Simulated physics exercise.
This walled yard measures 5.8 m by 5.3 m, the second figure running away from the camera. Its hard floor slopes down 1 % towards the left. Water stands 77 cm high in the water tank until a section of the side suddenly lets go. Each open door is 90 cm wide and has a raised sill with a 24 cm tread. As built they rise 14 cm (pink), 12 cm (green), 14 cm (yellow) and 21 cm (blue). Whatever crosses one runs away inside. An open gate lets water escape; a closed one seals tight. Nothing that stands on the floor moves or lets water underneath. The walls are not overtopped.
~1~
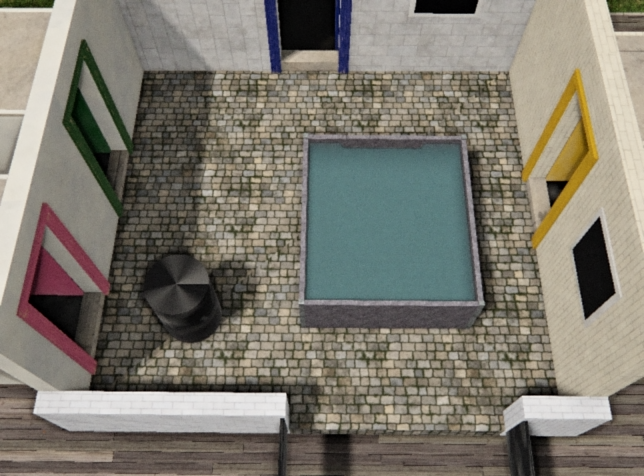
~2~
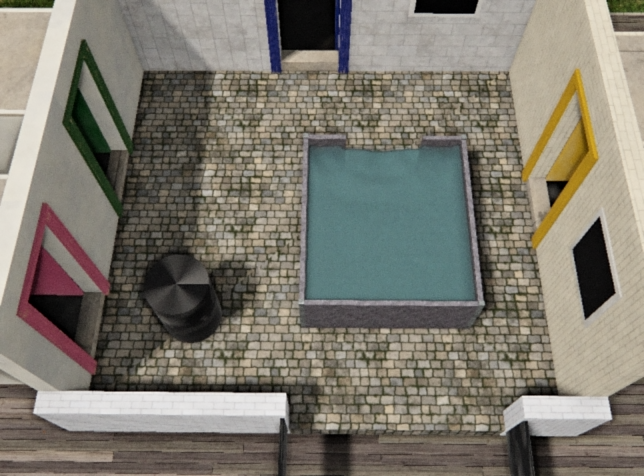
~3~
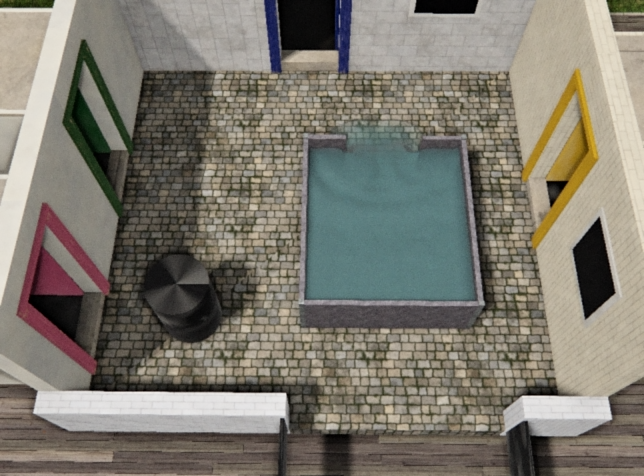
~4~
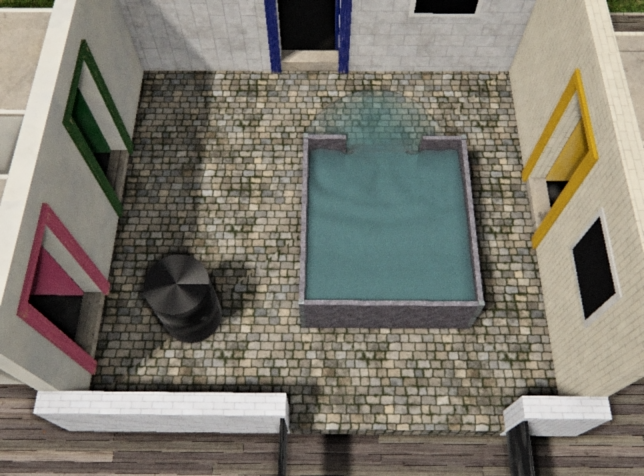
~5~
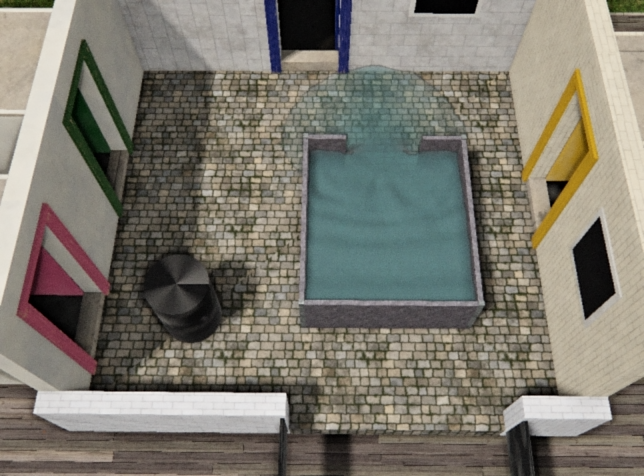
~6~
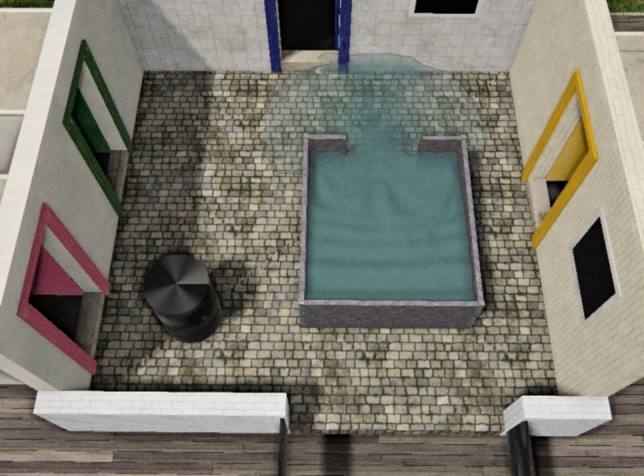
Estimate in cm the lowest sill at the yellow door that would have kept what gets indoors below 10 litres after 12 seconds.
It would have to be roughly 5 cm high.
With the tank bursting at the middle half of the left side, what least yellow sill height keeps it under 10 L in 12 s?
About 10.0 cm.
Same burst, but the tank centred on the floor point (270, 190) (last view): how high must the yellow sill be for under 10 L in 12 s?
Then roughly 7.5 cm.
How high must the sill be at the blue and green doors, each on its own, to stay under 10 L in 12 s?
About 33 cm at blue and 11.5 cm at green.
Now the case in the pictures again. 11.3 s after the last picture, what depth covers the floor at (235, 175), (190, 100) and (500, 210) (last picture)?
About 4, 11 and 8 cm.
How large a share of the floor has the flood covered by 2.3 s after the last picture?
About 55 per cent.
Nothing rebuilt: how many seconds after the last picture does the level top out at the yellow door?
At about 4.5 s.
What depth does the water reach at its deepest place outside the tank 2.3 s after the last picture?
About 34 cm.
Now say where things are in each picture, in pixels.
The water tank at (387, 218) is whole and still, 77 cm deep; the yellow door at (553, 172) is dry, in the first frame.
The gap is on the far side, the front 0.3 m out at a hidden place; the back of the water tank holds 77 cm, in the second frame.
Water pours out on the far side and has run 0.9 m, to (357, 124); about 13 cm deep outside, 77 cm at the back, in the third frame.
The front is at (360, 95), 1.4 m from the gap on the far side; 2.1 m2 of floor is wet, 77 cm left at the back, in the fourth frame.
The front is at (344, 71), 1.9 m from the gap on the far side; 3.8 m2 of floor is wet, 76 cm left at the back, in the fifth frame.
The front is at (329, 56), 2.0 m from the gap on the far side; 5.0 m2 of floor is wet, 68 cm left at the back; the yellow door at (553, 172), 2.2 m from the gap, is still 1.1 m from the nearest water, in the sixth frame.
Then, 0.7 s after the last picture water covers 25 % of the floor, deepest (46 cm) near (371, 74); it has not reached the yellow door.
Then, 2.3 s after the last picture water covers 55 % of the floor, deepest (34 cm) near (498, 83); 7 cm at the yellow door, 0 litres in over its 14 cm sill.
Then, 11.3 s after the last picture water covers 95 % of the floor, deepest (15 cm) near (88, 406); 7 cm at the yellow door, 0 litres in over its 14 cm sill.
At the yellow door as built, the water peaked near 7 cm, 4.5 s after the last picture.
Run again over the same 12 s with other heights there, 17 litres in over 4 cm, 3 litres over 6 cm. The limit of 10 litres is kept from about 5 cm up.
